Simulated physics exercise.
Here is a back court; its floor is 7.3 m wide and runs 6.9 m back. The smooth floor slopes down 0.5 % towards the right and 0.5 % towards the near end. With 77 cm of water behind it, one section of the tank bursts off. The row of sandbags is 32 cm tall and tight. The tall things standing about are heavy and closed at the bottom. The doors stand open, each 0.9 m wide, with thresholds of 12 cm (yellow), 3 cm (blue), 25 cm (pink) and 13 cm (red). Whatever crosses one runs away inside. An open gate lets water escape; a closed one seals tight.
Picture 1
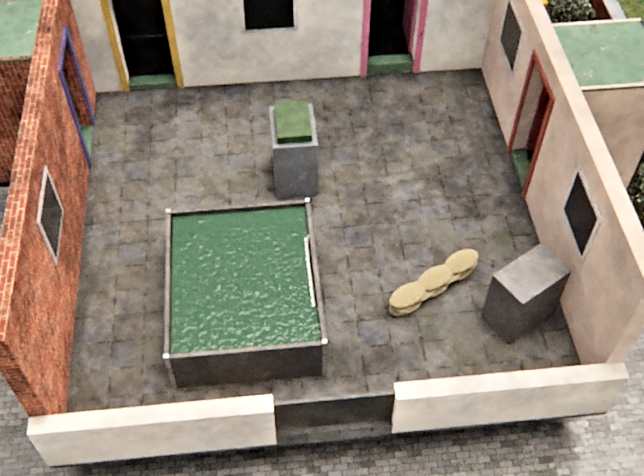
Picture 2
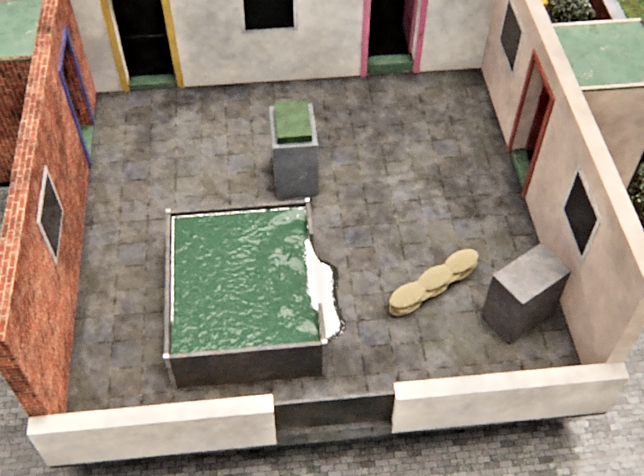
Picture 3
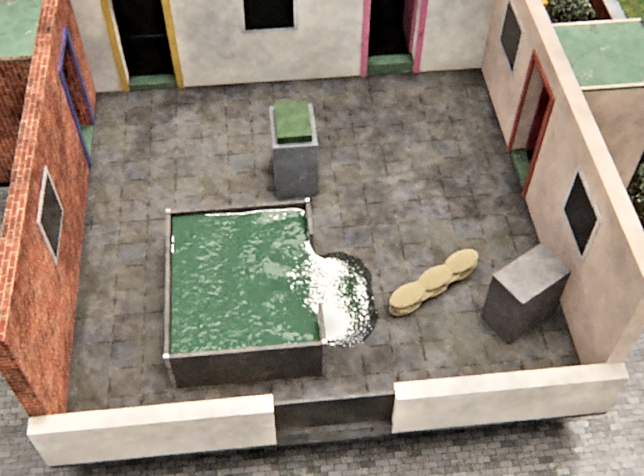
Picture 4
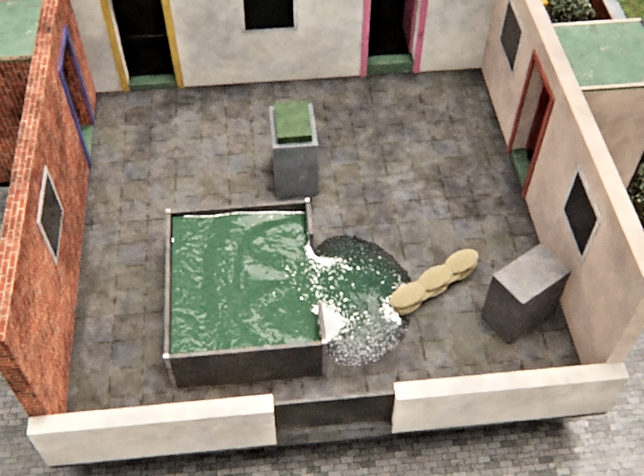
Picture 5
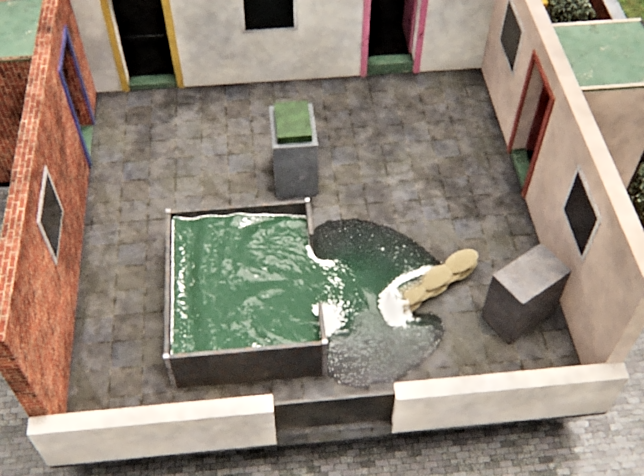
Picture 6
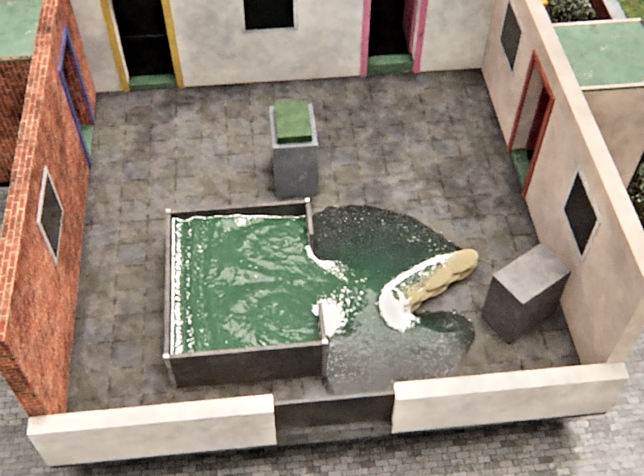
In a walled back court with open doorways, green water sits still in a square tank. A section of the tank's right side gives way and water pours out in a white, foaming rush. It fans across the paving, strikes the pale, lumpy block and spreads around it, while the tank stays largely full.
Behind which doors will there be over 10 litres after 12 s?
Door by door: At the yellow door it does not reach the limit; at the blue door it exceeds the limit; at the pink door it does not reach the limit; at the red door it goes over the limit.
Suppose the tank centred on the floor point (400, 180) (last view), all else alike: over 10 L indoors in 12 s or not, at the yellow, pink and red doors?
Against that limit: Yellow under, pink not over, red above.
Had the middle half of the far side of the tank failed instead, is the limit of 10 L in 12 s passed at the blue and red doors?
Against that limit: Blue past it, red below.
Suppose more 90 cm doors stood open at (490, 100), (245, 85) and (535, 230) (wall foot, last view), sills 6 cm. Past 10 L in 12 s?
In turn: Above, not over, above.
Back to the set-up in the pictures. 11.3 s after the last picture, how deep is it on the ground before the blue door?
About 9.5 cm.
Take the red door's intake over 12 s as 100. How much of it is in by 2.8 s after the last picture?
About 75 per cent.
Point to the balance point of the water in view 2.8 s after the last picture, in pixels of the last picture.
Around (370, 261).
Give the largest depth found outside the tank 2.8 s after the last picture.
About 38 cm.
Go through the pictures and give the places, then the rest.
In the first frame, still water, 77 cm deep, in the tank at (242, 276).
In the second frame, water pours out at (314, 289) and has run 0.7 m, to (324, 265); typically 12 cm deep outside, 77 cm at the tank's back.
In the third frame, water pours out at (314, 291) and has run 1.0 m, to (359, 266); typically 13 cm deep outside, 77 cm at the tank's back.
In the fourth frame, water pours out at (314, 291) and has run 1.4 m, to (403, 278); typically 11 cm deep outside, 76 cm at the tank's back.
In the fifth frame, the front is at (440, 269), 2.1 m from the gap at (314, 291); 4.0 m2 of floor is under water; 69 cm left at the back of the tank.
In the sixth frame, water pours out at (314, 291) and has run 2.5 m, to (459, 254); typically 5 cm deep outside, 64 cm at the tank's back.
Then, 0.7 s after the last picture water covers 25 % of the floor and is deepest (46 cm) near (399, 298); yellow door not reached, blue door not reached, pink door not reached, red door 14 cm at the sill, 0 L in.
Then, 1.5 s after the last picture water covers 35 % of the floor and is deepest (46 cm) near (580, 379); yellow door not reached, blue door not reached, pink door not reached, red door 27 cm at the sill, 46 L in.
Then, 2.8 s after the last picture water covers 45 % of the floor and is deepest (38 cm) near (482, 82); yellow door not reached, blue door not reached, pink door 12 cm at the sill, 0 L in, red door 21 cm at the sill, 115 L in.
Then, 6.3 s after the last picture water covers 85 % of the floor and is deepest (20 cm) near (509, 166); yellow door 4 cm at the sill, 0 L in, blue door 9 cm at the sill, 11 L in, pink door 14 cm at the sill, 0 L in, red door 16 cm at the sill, 141 L in.
Then, 11.3 s after the last picture water covers 95 % of the floor and is deepest (16 cm) near (78, 438); yellow door 10 cm at the sill, 0 L in, blue door 10 cm at the sill, 140 L in, pink door 6 cm at the sill, 0 L in, red door 10 cm at the sill, 153 L in.
